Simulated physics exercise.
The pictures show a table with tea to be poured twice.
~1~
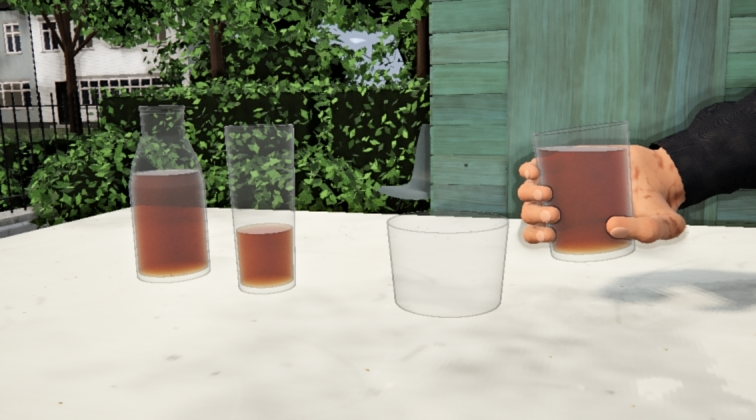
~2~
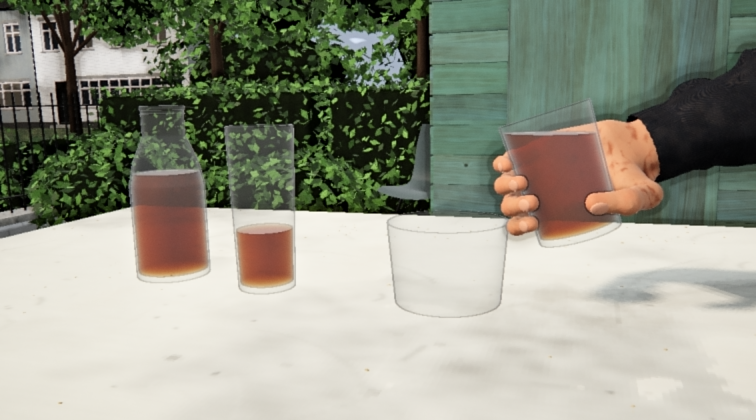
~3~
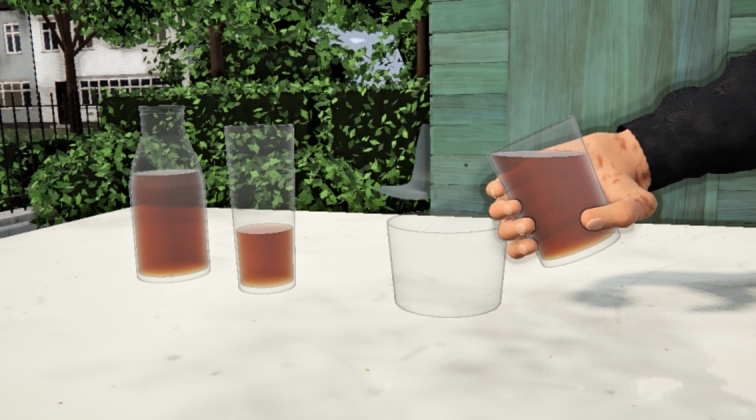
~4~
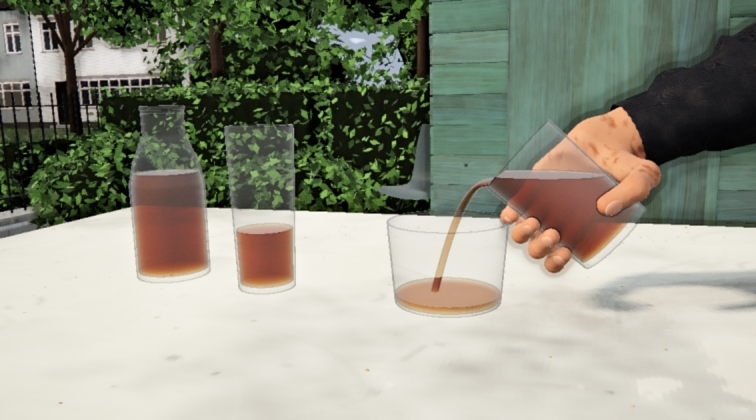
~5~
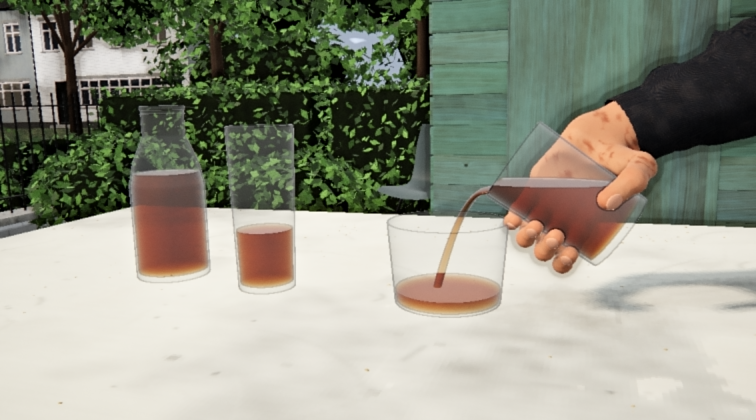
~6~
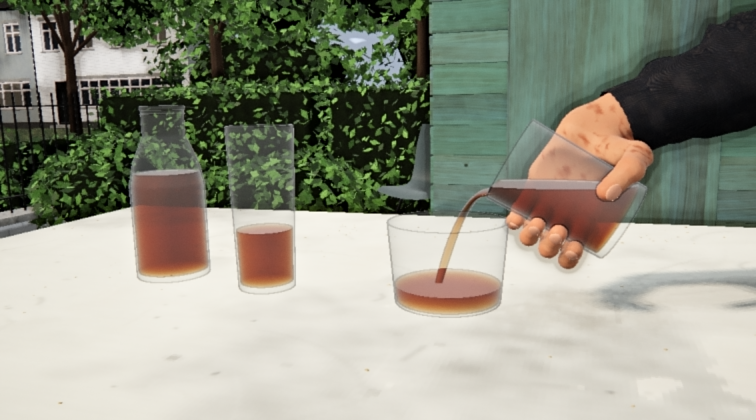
A hand on the right tilted a glass of reddish-brown tea and poured a thin stream into the empty clear tub beside it, while the bottle and tall glass on the left stayed still.
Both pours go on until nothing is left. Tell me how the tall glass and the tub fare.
Left, the tall glass runs over; right, the tub takes it all.
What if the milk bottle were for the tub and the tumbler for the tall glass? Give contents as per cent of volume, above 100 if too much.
About 80 and 110 per cent.
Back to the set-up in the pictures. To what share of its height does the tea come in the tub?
About 55 per cent.
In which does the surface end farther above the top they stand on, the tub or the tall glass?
It is the tall glass on the left.
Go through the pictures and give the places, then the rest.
A hand has the tumbler; tumbler (585, 188) about three quarters full; milk bottle (168, 188) about two thirds full; tub (447, 259) empty; tall glass (263, 204) about a third full, in the first picture.
The tumbler is tipped; tumbler about three quarters full, surface at (549, 134); tub (447, 259) empty, in the second picture.
The tumbler is tipped; tumbler (553, 190) tipped 25° with all of its load; tub (447, 259) empty, in the third picture.
The stream is running; tumbler (562, 193) tipped 50° with nearly all of its load; tub nearly empty, surface at (447, 292), in the fourth picture.
The stream is running; tumbler (562, 193) tipped 55° with about three quarters of its load; tall glass (263, 204) about a third full, in the fifth picture.
The stream is running; tumbler (561, 189) tipped 60° with about two thirds of its load; milk bottle about two thirds full, surface at (167, 173); tub about a quarter full, surface at (447, 283); tall glass about a third full, surface at (264, 229), in the sixth picture.
Shortly, the tub is about a third full.
Then, the tub is about half full.
At the finish, the tall glass is full to the brim, some went over its rim; the tub is about half full.
